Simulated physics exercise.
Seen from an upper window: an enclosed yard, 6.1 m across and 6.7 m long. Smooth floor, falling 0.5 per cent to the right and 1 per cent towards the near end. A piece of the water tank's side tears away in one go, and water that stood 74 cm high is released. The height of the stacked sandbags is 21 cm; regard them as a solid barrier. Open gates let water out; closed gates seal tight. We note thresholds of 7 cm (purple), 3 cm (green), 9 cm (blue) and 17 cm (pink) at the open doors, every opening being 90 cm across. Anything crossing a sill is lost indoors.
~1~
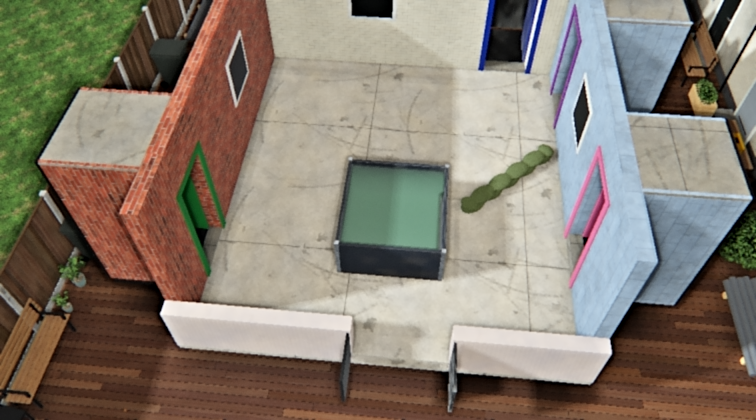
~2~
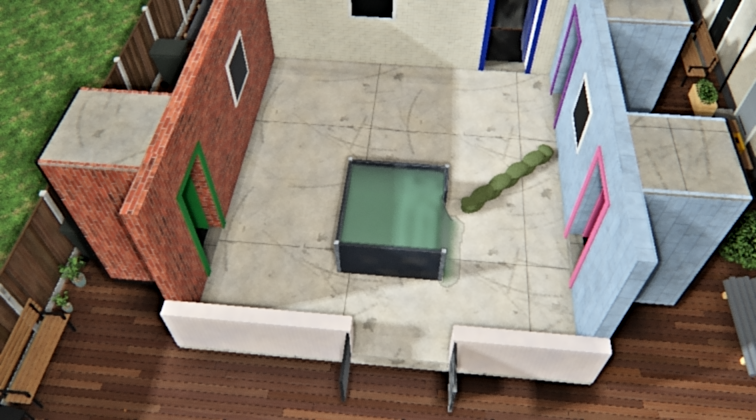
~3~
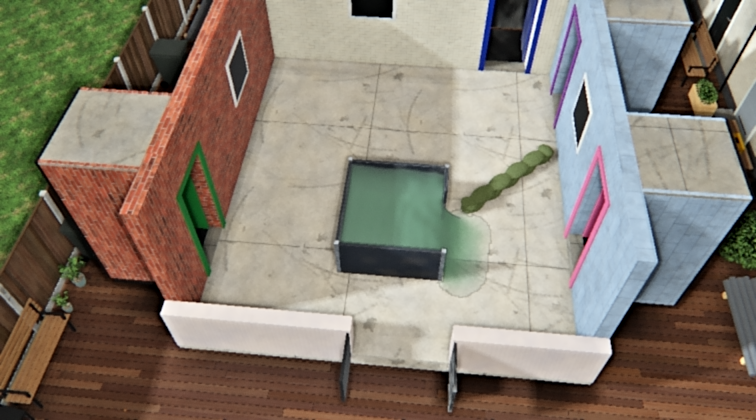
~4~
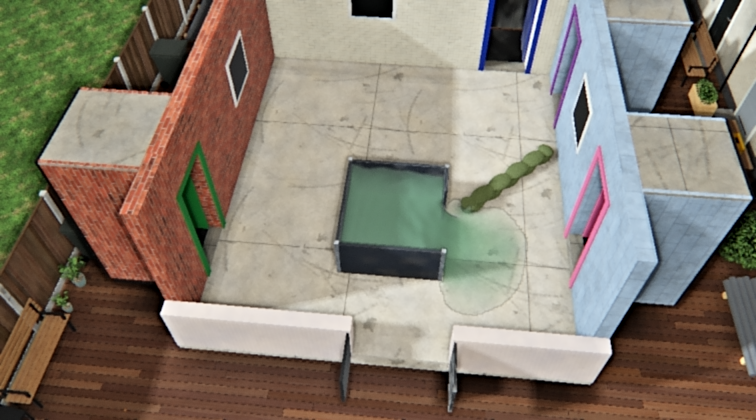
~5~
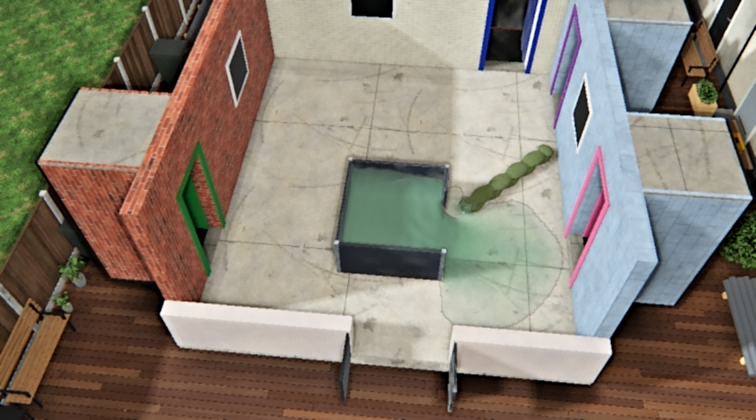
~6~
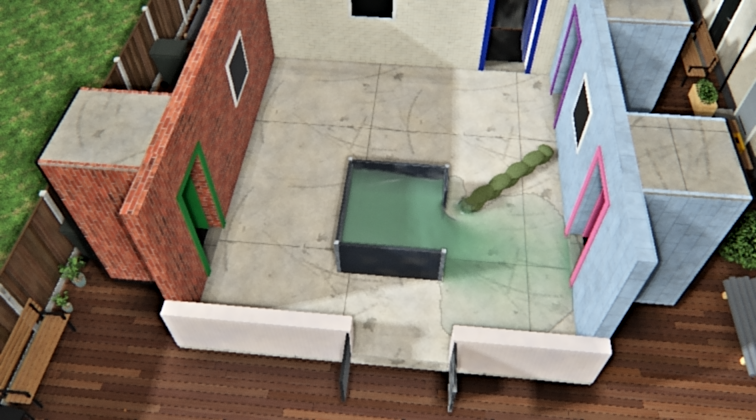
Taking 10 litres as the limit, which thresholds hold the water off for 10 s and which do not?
Result: The purple door lets in less than the cap, the green door lets in more than the cap, the blue door lets in less than the cap, the pink door lets in more than the cap.
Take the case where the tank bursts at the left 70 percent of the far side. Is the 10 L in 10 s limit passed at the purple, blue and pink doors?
Purple beyond, blue beyond, pink short.
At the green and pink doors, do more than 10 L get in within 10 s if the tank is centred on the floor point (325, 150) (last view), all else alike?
So the green door keeps within it and the pink door keeps within it.
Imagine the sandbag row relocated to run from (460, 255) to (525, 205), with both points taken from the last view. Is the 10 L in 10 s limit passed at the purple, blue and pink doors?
At the purple door the limit is exceeded, at the blue door it is exceeded, and at the pink door it is exceeded.
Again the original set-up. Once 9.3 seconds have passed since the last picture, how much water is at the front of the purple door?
Reading: Close to 4.0 cm.
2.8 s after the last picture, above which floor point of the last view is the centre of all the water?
Balance point at about (475, 248).
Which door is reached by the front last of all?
The green door.
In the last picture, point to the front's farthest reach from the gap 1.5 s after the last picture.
I'd put it near pixel (545, 97) of the last picture.
Then, 0.7 s after the last picture water covers 20 % of the floor and is deepest (48 cm) near (569, 359); purple door not reached, green door not reached, blue door not reached, pink door 40 cm at the sill, 104 L in.
Then, 1.5 s after the last picture water covers 20 % of the floor and is deepest (41 cm) near (563, 288); purple door 2 cm at the sill, 0 L in, green door not reached, blue door not reached, pink door 32 cm at the sill, 210 L in.
Then, 2.8 s after the last picture water covers 35 % of the floor and is deepest (28 cm) near (533, 173); purple door 2 cm at the sill, 0 L in, green door not reached, blue door 7 cm at the sill, 0 L in, pink door 21 cm at the sill, 270 L in.
Then, 5.3 s after the last picture water covers 45 % of the floor and is deepest (20 cm) near (522, 355); purple door 1 cm at the sill, 0 L in, green door 7 cm at the sill, 11 L in, blue door 4 cm at the sill, 0 L in, pink door 15 cm at the sill, 282 L in.
Then, 9.3 s after the last picture water covers 70 % of the floor and is deepest (12 cm) near (444, 269); purple door 4 cm at the sill, 0 L in, green door 5 cm at the sill, 38 L in, blue door 1 cm at the sill, 0 L in, pink door 9 cm at the sill, 283 L in.
